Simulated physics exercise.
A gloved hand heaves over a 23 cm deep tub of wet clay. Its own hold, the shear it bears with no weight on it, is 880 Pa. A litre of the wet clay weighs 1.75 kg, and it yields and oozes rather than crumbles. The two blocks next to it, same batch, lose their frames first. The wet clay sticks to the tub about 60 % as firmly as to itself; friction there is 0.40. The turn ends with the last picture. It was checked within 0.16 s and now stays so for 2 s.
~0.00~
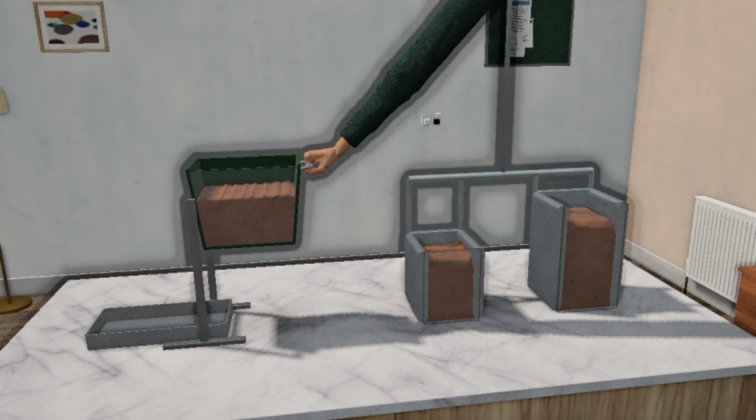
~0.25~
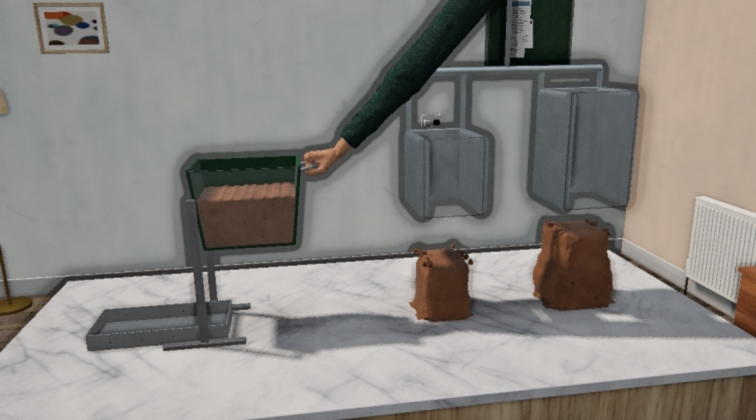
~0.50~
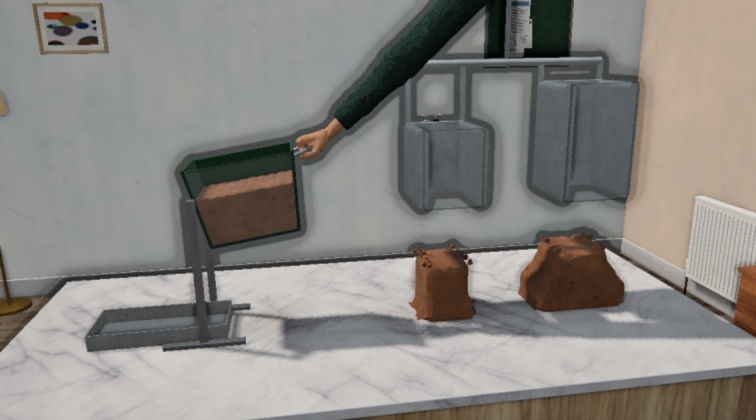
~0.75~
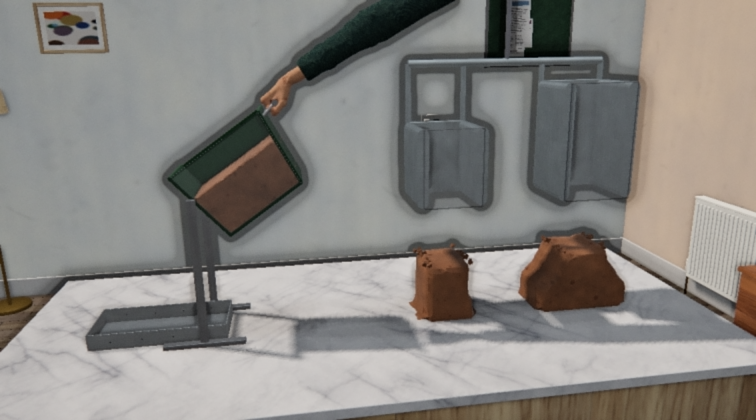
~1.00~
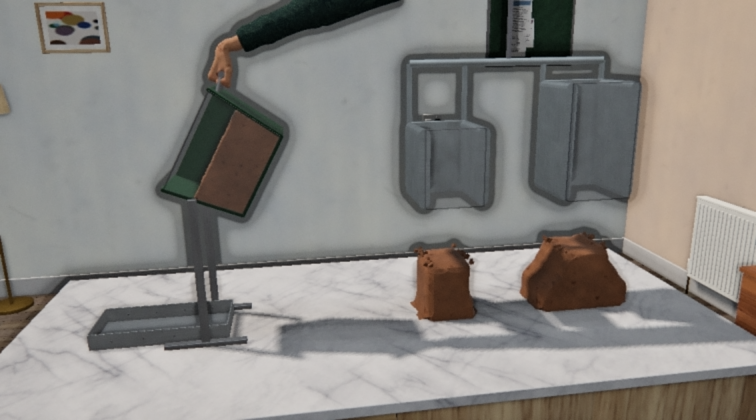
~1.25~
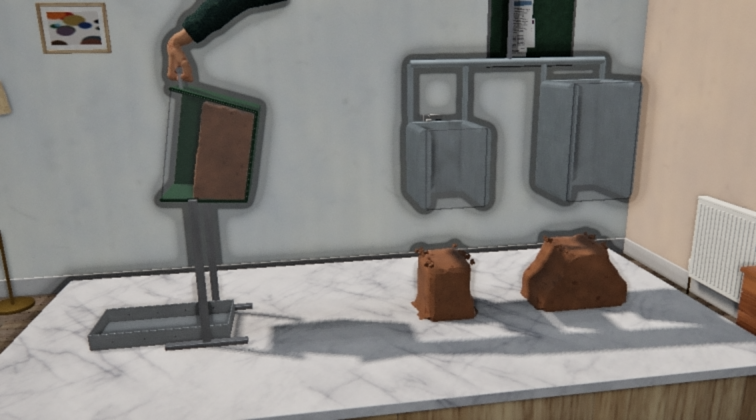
On a marble counter, grey moulds lifting off two brown clay blocks, the taller sagging, then a hand tilting a green tub leftward.
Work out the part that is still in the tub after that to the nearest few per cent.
About 100 %.
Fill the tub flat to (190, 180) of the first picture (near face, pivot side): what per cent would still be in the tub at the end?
It would be near 85 %.
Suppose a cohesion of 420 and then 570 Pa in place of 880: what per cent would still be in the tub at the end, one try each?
In that order: 70 %, 75 %.
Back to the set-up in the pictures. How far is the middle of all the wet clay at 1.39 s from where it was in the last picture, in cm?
Roughly 1 cm.
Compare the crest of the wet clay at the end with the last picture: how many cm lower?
About 3 cm.
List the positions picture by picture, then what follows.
In the first picture, handle-side rim at (297, 166), tilt 0 degrees; top of the wet clay at (228, 199); blocks stand 19 cm, 30 cm (left to right).
In the second picture, handle-side rim at (298, 167), tilt 0 degrees; top of the wet clay at (228, 199); blocks stand 19 cm, 26 cm (left to right).
In the third picture, handle-side rim at (290, 152), tilt 9 degrees; top of the wet clay at (287, 183); blocks stand 19 cm, 21 cm (left to right).
In the fourth picture, handle-side rim at (256, 113), tilt 35 degrees; top of the wet clay at (269, 144); blocks stand 19 cm, 21 cm (left to right).
In the fifth picture, handle-side rim at (207, 92), tilt 61 degrees; top of the wet clay at (238, 113); blocks stand 19 cm, 21 cm (left to right).
In the sixth picture, handle-side rim at (170, 91), tilt 79 degrees; top of the wet clay at (207, 104); blocks stand 19 cm, 21 cm (left to right).
After 1.39 s, the tub is at 79 degrees and holds 100 %.
After 1.56 s, the tub is at 79 degrees and holds 100 %.
After 1.73 s, the tub is at 79 degrees and holds 100 %.
After 1.90 s, the tub is at 79 degrees and holds 100 %.
After 3.25 s, at the end, the tub is at 79 degrees and holds 100 %.
